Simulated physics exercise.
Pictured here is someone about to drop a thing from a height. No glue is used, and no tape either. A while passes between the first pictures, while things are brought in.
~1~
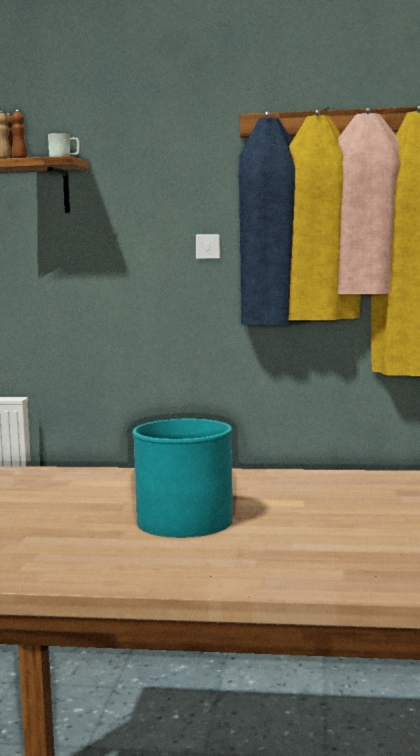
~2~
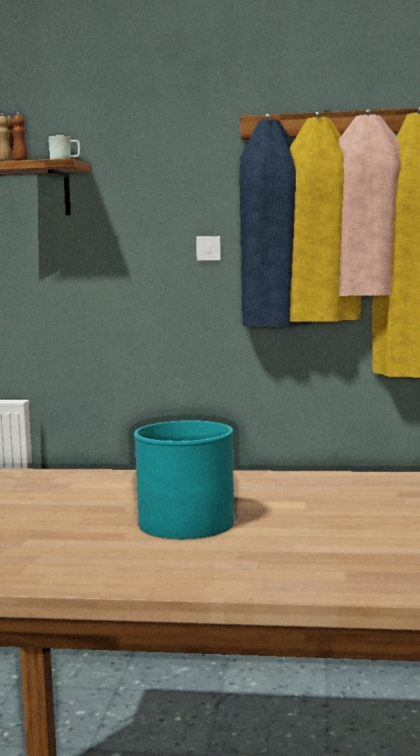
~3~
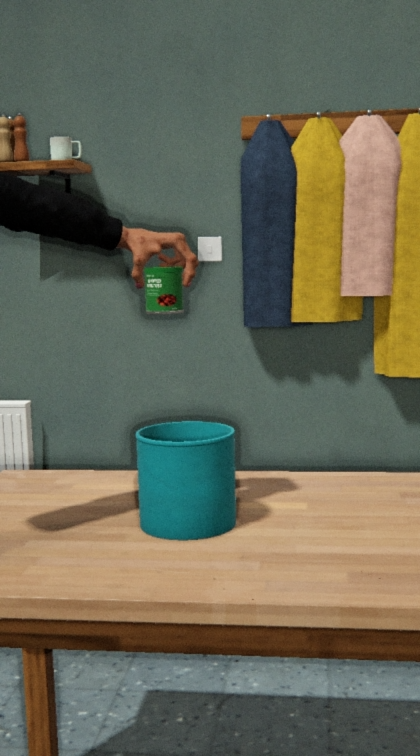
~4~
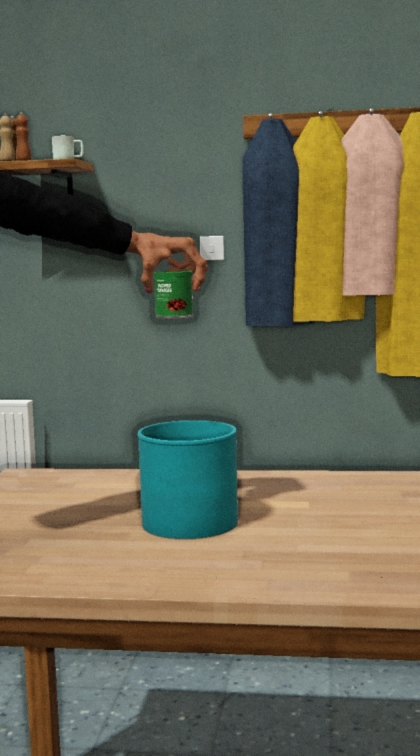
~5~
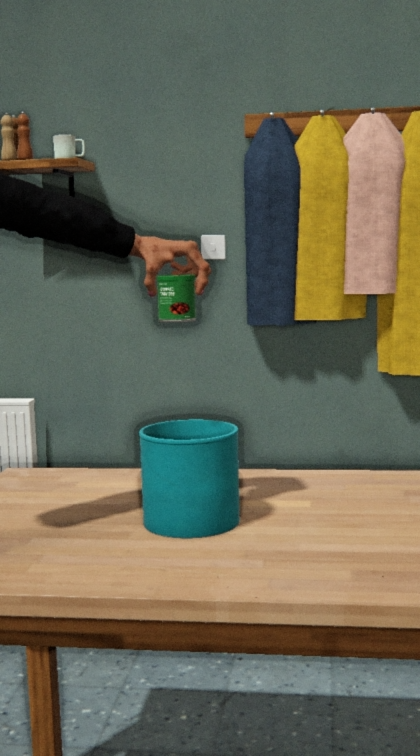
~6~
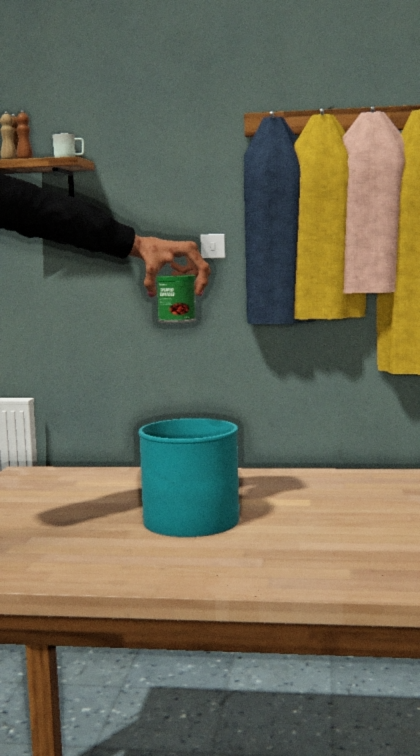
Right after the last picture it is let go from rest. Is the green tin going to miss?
It gets in.
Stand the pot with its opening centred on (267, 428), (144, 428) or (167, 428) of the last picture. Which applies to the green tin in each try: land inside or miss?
Well, it never enters on the first go, is captured on the second and is captured on the third.
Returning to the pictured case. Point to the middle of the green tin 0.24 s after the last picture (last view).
Close to (180, 409).
Then, 0.16 s after the last picture, green tin moved about its own width near (178, 339).
Then, 0.24 s after the last picture, green tin falling near (180, 409).
Then, 0.30 s after the last picture, green tin falling near (182, 482).
At rest, the green tin is caught, near (183, 496).
